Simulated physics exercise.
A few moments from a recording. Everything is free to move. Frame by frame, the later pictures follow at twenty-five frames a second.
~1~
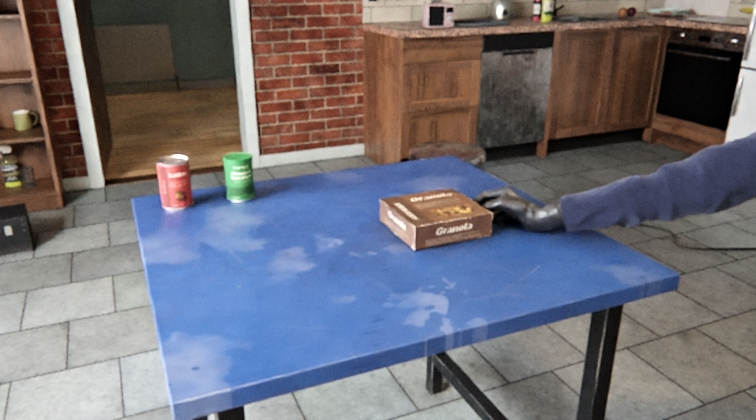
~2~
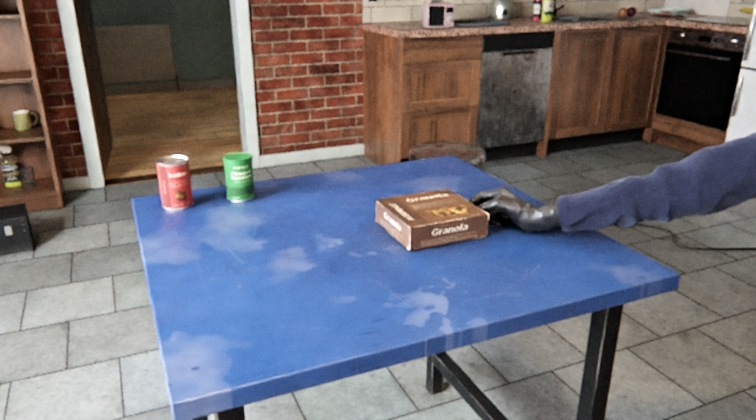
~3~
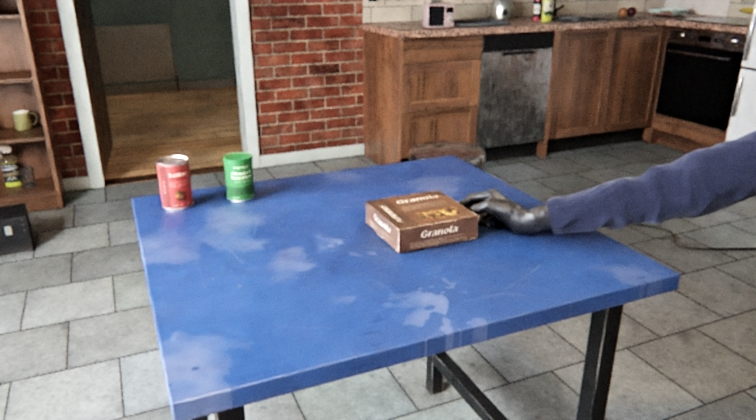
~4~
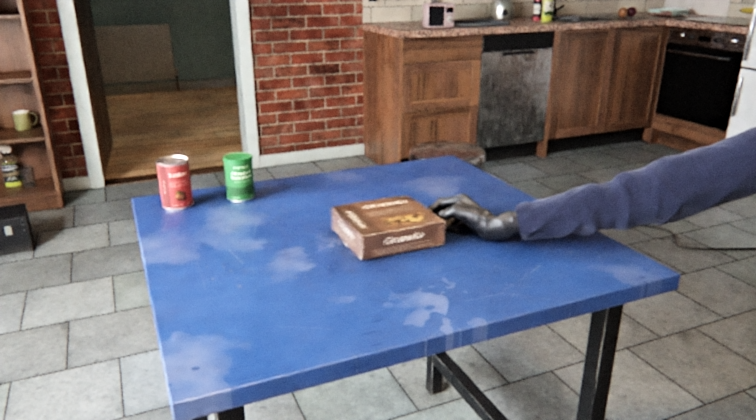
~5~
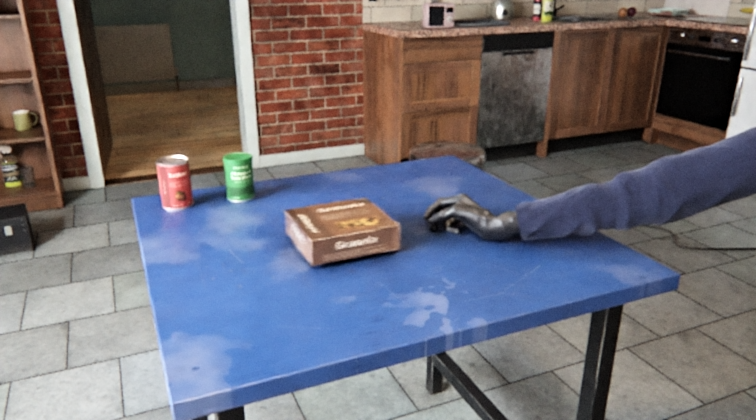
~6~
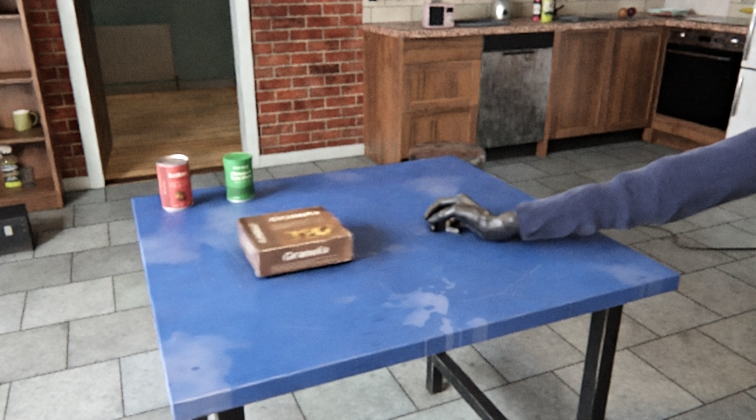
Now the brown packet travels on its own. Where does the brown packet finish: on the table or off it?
Off it.
Then, 0.20 s on from there, brown packet now off the table.
Then, 0.50 s on from there, things are still on the move.
In the end, off the table, brown packet.
